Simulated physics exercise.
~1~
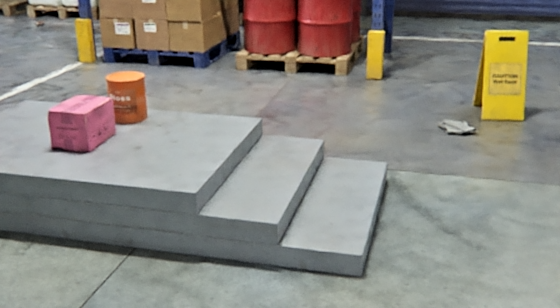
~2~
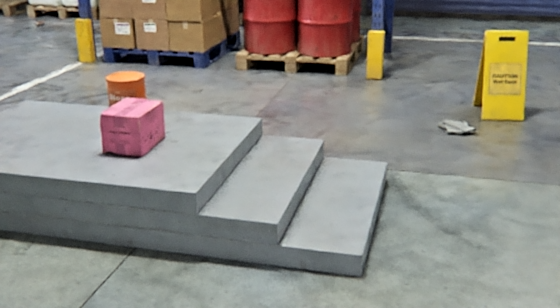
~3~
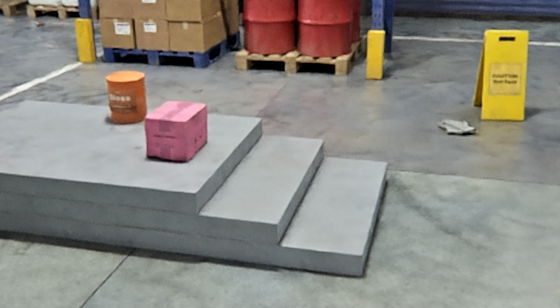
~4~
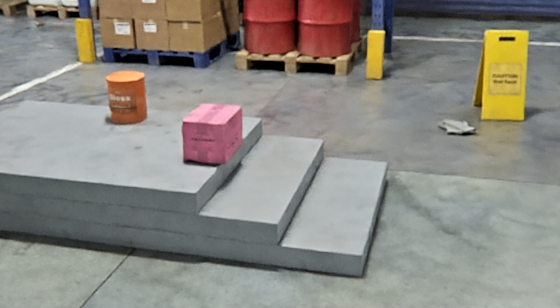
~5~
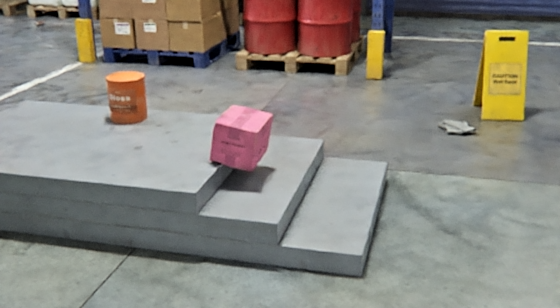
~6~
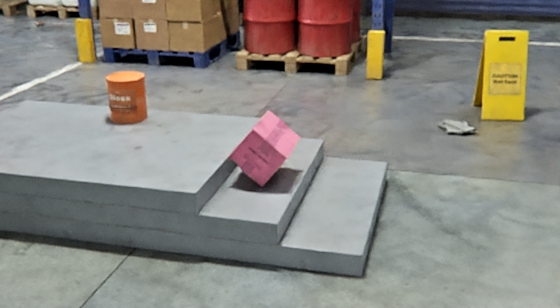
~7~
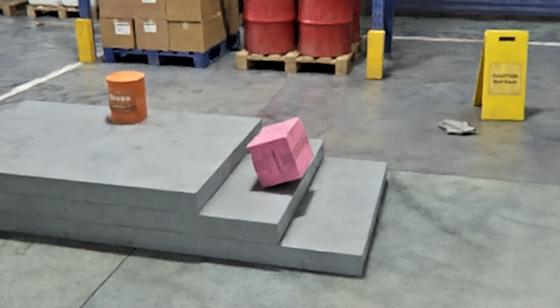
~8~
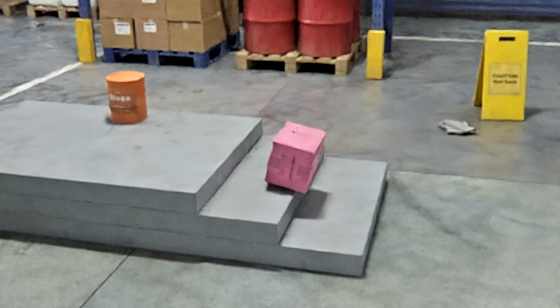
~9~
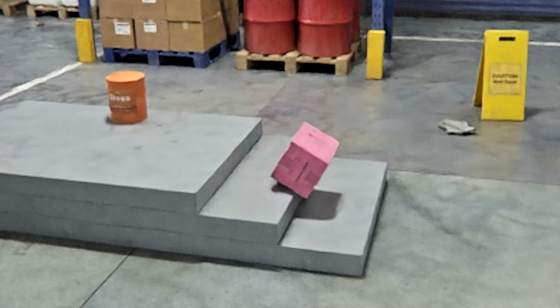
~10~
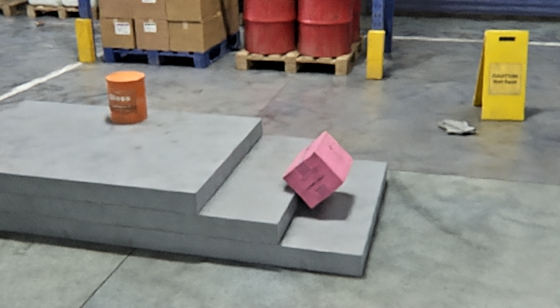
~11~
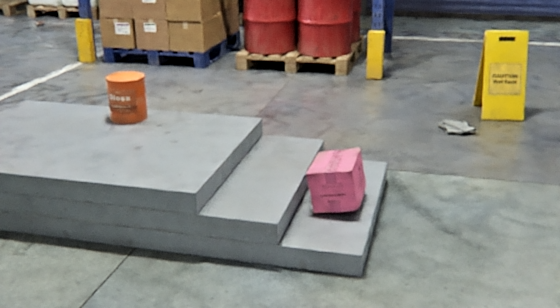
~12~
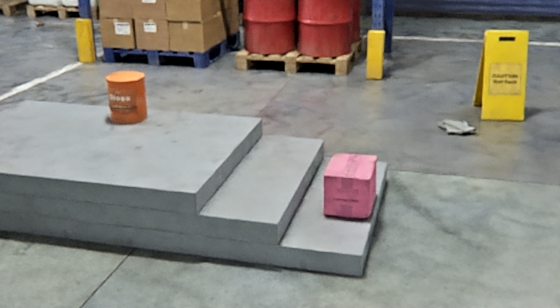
In a warehouse, a pink box slides right across a low grey stepped platform, passing in front of an orange pail that stays put, then tips over the edge and tumbles down the steps, coming to rest upright on the lowest one.
